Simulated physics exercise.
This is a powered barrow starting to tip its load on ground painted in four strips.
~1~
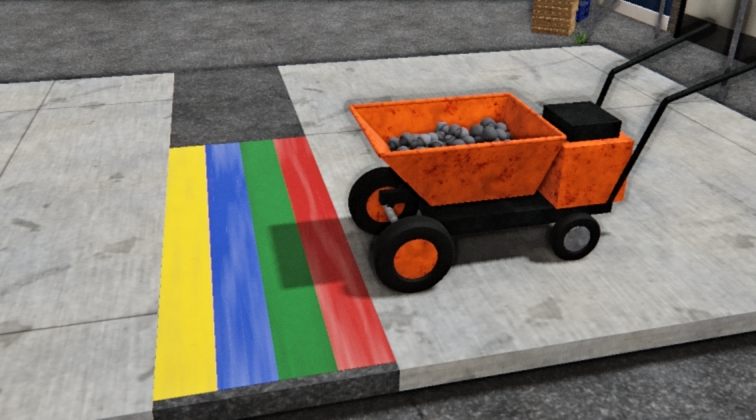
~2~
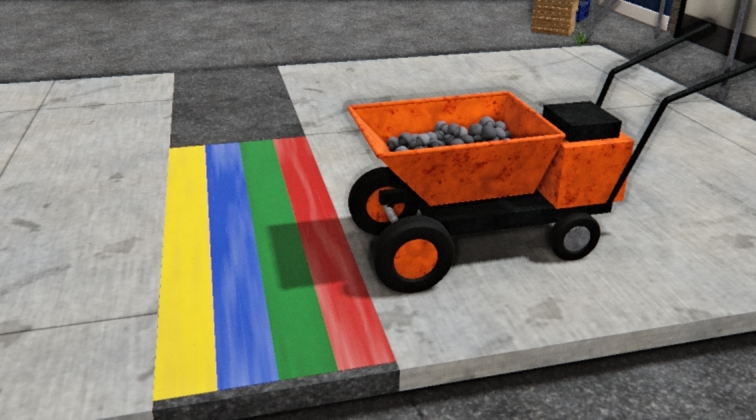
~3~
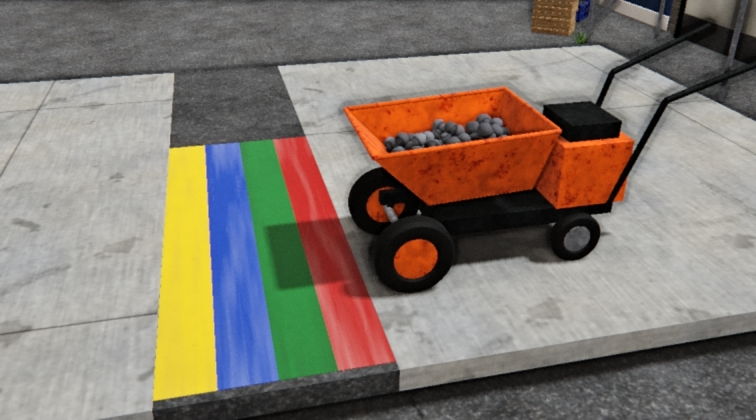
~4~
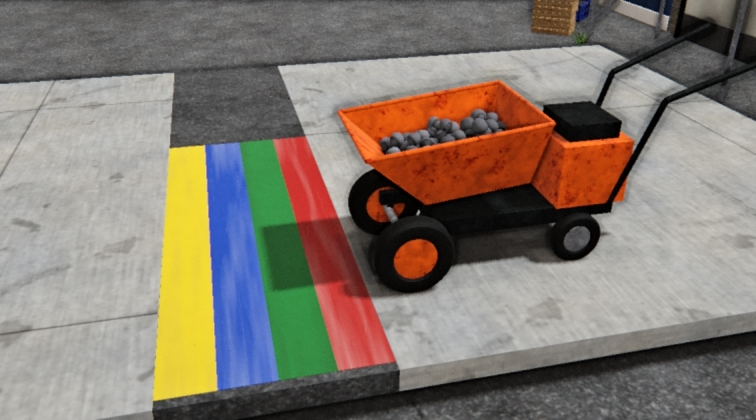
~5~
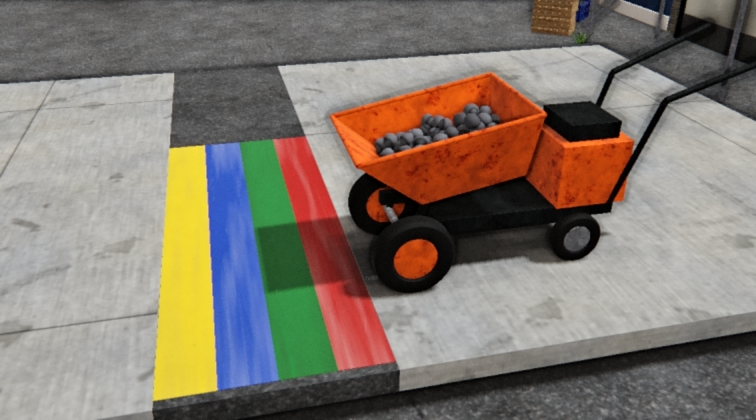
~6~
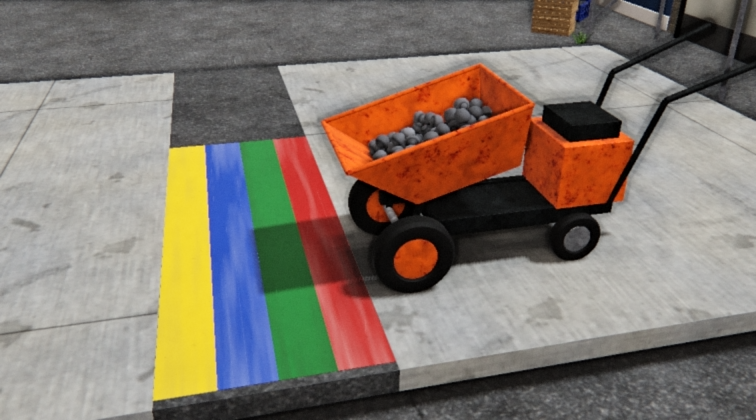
On a pale concrete slab beside strips painted yellow, blue, green and red, an orange powered barrow stands with round grey cobbles in its level skip. The skip barely tilts at first, then its back rises further and its front lip lowers to the left, while the wheels stay in place.
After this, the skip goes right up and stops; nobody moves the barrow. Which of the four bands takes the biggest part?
The blue strip carries the most.
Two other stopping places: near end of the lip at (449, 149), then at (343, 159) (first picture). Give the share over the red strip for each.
The first gives 30 %, the second 0 %.
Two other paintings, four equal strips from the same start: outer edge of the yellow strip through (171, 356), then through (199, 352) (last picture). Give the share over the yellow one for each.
The first gives 30 %, the second 30 %.
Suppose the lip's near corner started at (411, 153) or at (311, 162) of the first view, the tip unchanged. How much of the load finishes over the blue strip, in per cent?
In turn 30 and 10 in a hundred.
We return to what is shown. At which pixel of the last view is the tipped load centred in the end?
Close to (226, 276).
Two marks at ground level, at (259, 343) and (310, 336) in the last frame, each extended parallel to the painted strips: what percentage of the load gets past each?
Roughly 70 per cent, and 100 per cent.
Just after the last frame, skip tipped steeply; every one in the skip.
A moment on, skip tipped steeply; roughly two thirds in the skip; about a tenth over the green strip; roughly a quarter over the blue strip; just a few over the yellow strip.
Further on, skip tipped right over; just a few in the skip; roughly a quarter over the green strip; roughly a third over the blue strip; roughly a quarter over the yellow strip; about a tenth off the paint.
When it is over, skip tipped right over; just a few in the skip; not one over the red strip; roughly a quarter over the green strip; roughly a third over the blue strip; roughly a quarter over the yellow strip; about a tenth off the paint.
